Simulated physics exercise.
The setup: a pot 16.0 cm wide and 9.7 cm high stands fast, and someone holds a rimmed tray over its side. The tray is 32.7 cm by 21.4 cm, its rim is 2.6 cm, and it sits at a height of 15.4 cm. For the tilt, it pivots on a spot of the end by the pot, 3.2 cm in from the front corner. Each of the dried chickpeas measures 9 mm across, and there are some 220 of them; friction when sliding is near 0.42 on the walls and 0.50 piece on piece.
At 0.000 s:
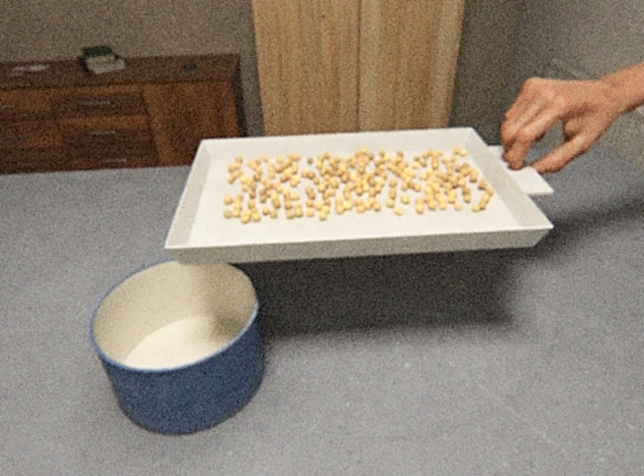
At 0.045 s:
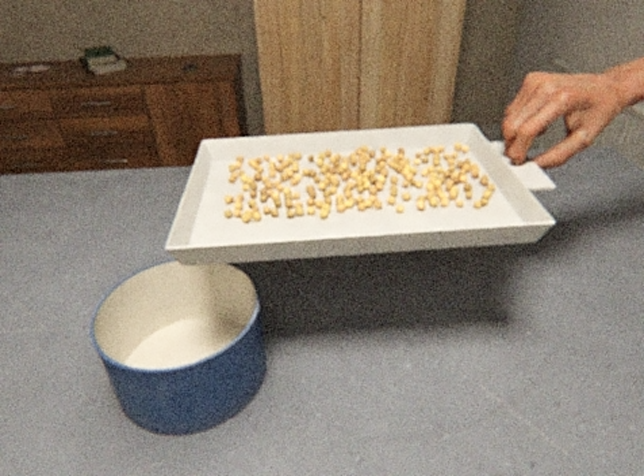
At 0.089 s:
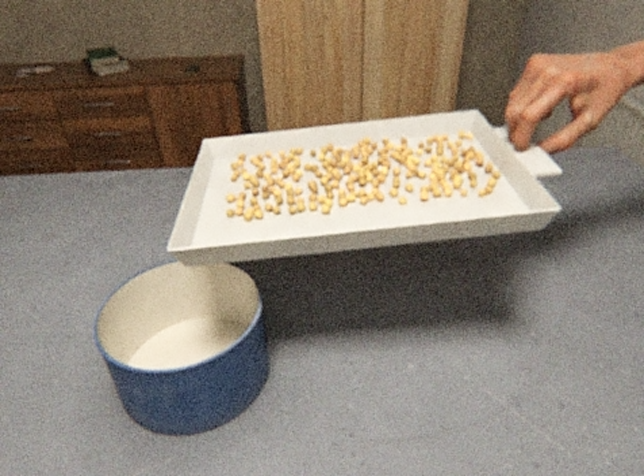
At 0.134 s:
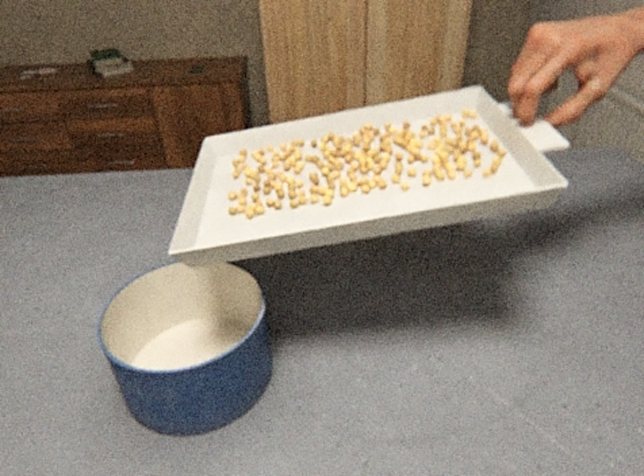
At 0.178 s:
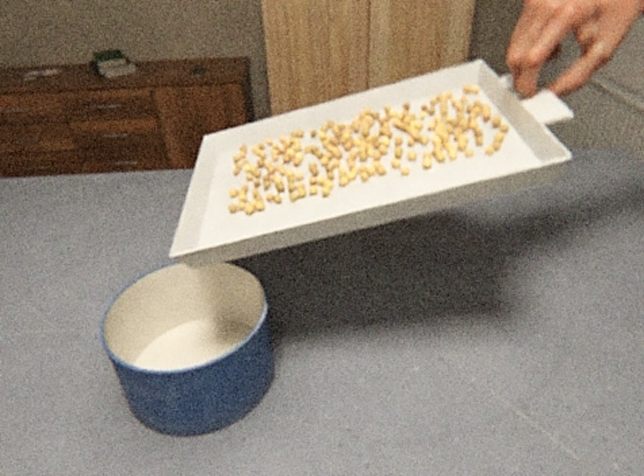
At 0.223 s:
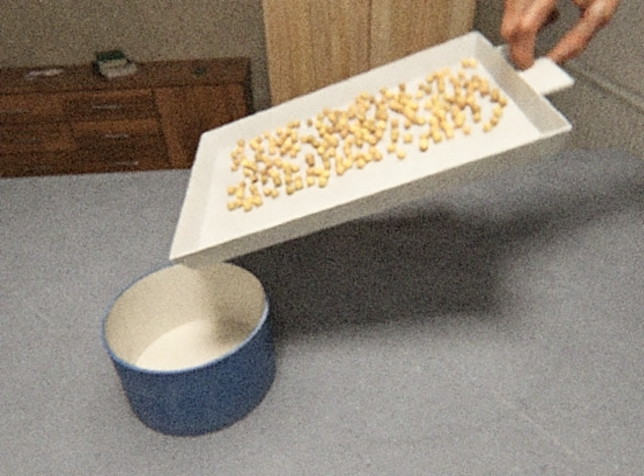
White tray of chickpeas tilting steadily as a hand raises its right end, its left end staying low above a blue pot.
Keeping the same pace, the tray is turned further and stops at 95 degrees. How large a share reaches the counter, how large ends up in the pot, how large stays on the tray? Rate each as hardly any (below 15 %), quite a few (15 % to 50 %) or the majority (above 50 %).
I would put it this way: Counter: Quite a few, pot: The majority, left on the tray: Hardly any.
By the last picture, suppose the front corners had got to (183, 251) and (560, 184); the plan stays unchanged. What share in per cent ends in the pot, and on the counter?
The pot gets 95 and the counter 5.
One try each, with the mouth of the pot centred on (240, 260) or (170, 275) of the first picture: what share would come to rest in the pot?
Try one: ~ 0 %; try two: ~ 75 %.
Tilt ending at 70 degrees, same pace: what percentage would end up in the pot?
Then about 35 per cent.
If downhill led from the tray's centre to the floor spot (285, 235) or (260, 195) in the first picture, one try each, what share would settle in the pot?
That would be close to 95 per cent, then close to 10 per cent.
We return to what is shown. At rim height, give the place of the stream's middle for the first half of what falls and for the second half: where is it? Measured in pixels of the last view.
Around (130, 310), then around (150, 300).
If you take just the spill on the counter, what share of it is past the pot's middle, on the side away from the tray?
I reckon around 100 per cent.
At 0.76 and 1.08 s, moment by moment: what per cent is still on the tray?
Roughly 55 then 5.
After 0.54 s, tilt 56 degrees; the tray holds 100 %, the pot 0 %.
After 0.76 s, tilt 82 degrees; the tray holds 55 %, the pot 10 %.
Then, at 1.08 s, tilt 95 degrees; the tray holds 5 %, the pot 55 %.
In the end, at 1.7 s, counter 35 %, pot 65 %, tray 0 %.
